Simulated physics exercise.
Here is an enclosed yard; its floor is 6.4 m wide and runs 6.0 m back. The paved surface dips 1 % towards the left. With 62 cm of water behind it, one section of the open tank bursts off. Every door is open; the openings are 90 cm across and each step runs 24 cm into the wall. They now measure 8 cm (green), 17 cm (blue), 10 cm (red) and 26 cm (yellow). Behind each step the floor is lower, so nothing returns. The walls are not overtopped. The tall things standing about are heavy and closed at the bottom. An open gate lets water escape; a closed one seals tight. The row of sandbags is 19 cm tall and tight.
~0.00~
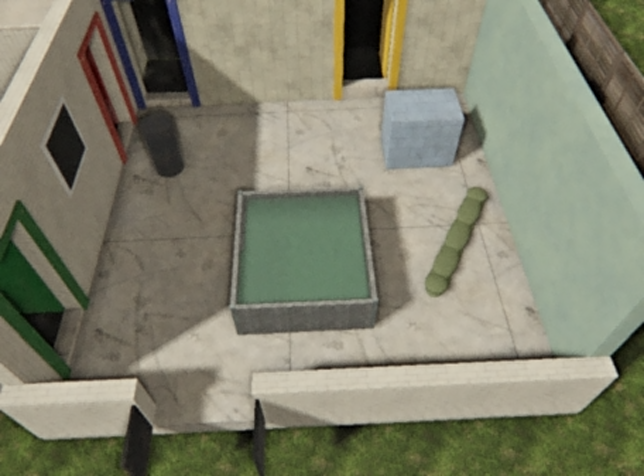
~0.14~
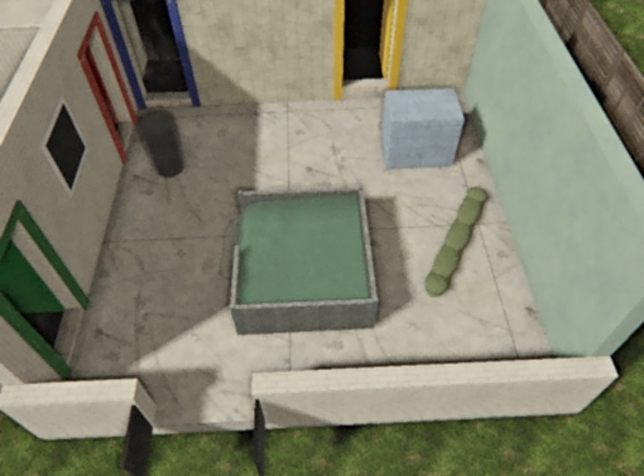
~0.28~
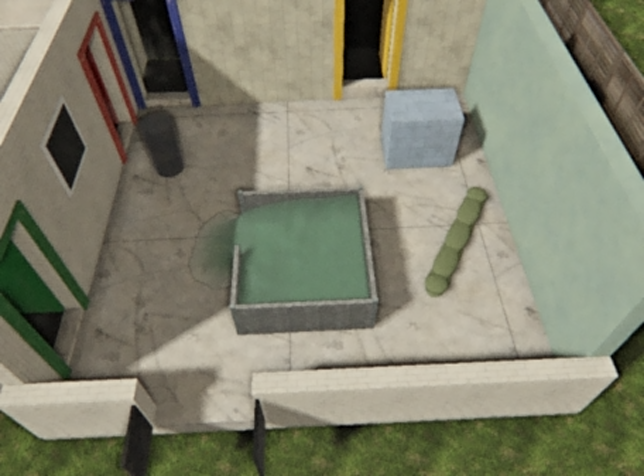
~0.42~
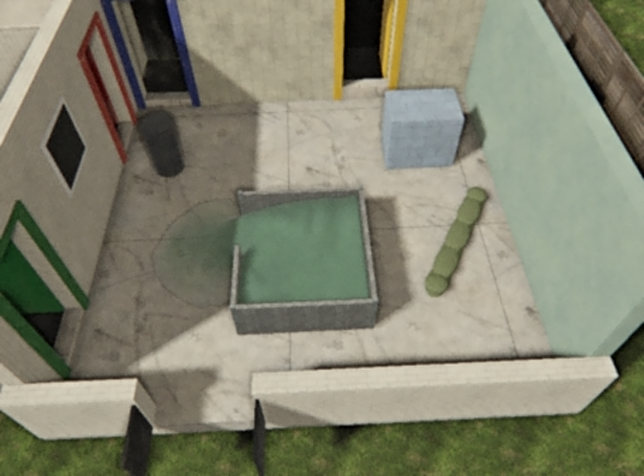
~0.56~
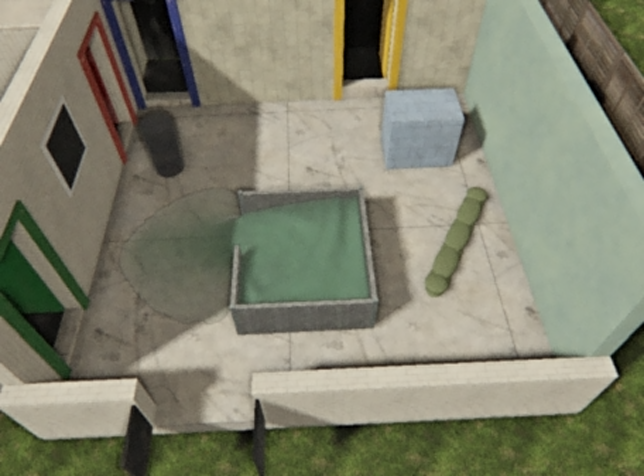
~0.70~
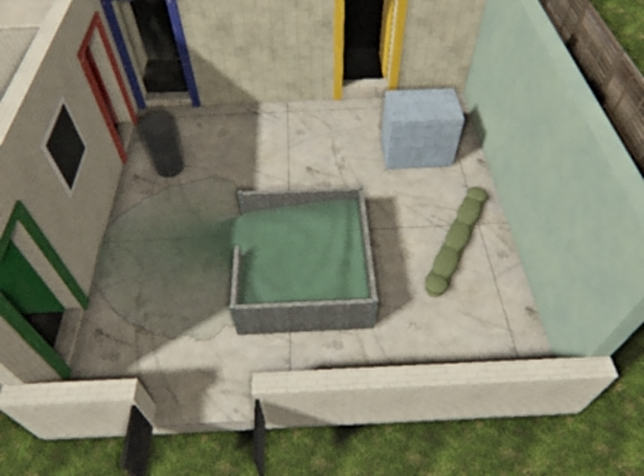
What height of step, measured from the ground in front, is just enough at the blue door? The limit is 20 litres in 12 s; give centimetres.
Close to 18 cm is just enough.
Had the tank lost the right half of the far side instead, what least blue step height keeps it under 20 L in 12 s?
Then roughly 11.5 cm.
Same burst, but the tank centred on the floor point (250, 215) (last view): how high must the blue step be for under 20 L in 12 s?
Some 20 cm.
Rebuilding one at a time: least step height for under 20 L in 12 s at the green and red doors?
About 12.0 cm at green and 9.0 cm at red.
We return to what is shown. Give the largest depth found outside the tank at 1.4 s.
Roughly 36 cm.
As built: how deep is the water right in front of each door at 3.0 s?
Depths in cm: Green 13, blue 23, red 11, yellow 0.
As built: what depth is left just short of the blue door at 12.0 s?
About 8.0 cm.
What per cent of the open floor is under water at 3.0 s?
Near 35 per cent is wet.
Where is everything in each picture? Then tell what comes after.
The open tank at (302, 246) is whole and still, 62 cm deep; the blue door at (157, 62) is dry, in the first frame.
The gap is at (245, 238), the front 0.3 m out at (227, 272); the back of the open tank holds 62 cm, in the second frame.
The front is at (195, 267), 0.8 m from the gap at (245, 240); 0.8 m2 of floor is wet, 62 cm left at the back, in the third frame.
Water pours out at (245, 241) and has run 1.3 m, to (160, 266); about 7 cm deep outside, 62 cm at the back, in the fourth frame.
The front is at (126, 261), 1.8 m from the gap at (245, 241); 3.1 m2 of floor is wet, 57 cm left at the back, in the fifth frame.
The front is at (95, 272), 2.3 m from the gap at (245, 240); 4.4 m2 of floor is wet, 52 cm left at the back; the blue door at (157, 62), 3.9 m from the gap, is still 2.3 m from the nearest water, in the sixth frame.
After 1.4 s water covers 20 % of the floor, deepest (36 cm) near (241, 243); it has not reached the blue door.
After 3.0 s water covers 35 % of the floor, deepest (26 cm) near (62, 397); 23 cm at the blue door, 9 litres in over its 17 cm step.
After 12.0 s water covers 95 % of the floor, deepest (9 cm) near (136, 122); 8 cm at the blue door, 25 litres in over its 17 cm step.
At the blue door as built, the water arrived by 2.0 s and peaked near 24 cm at 2.4 s.
With a step of 15 cm, 42 litres would have come in within the 12 s; with 20 cm, 9 litres. So under 20 litres takes about 18 cm.
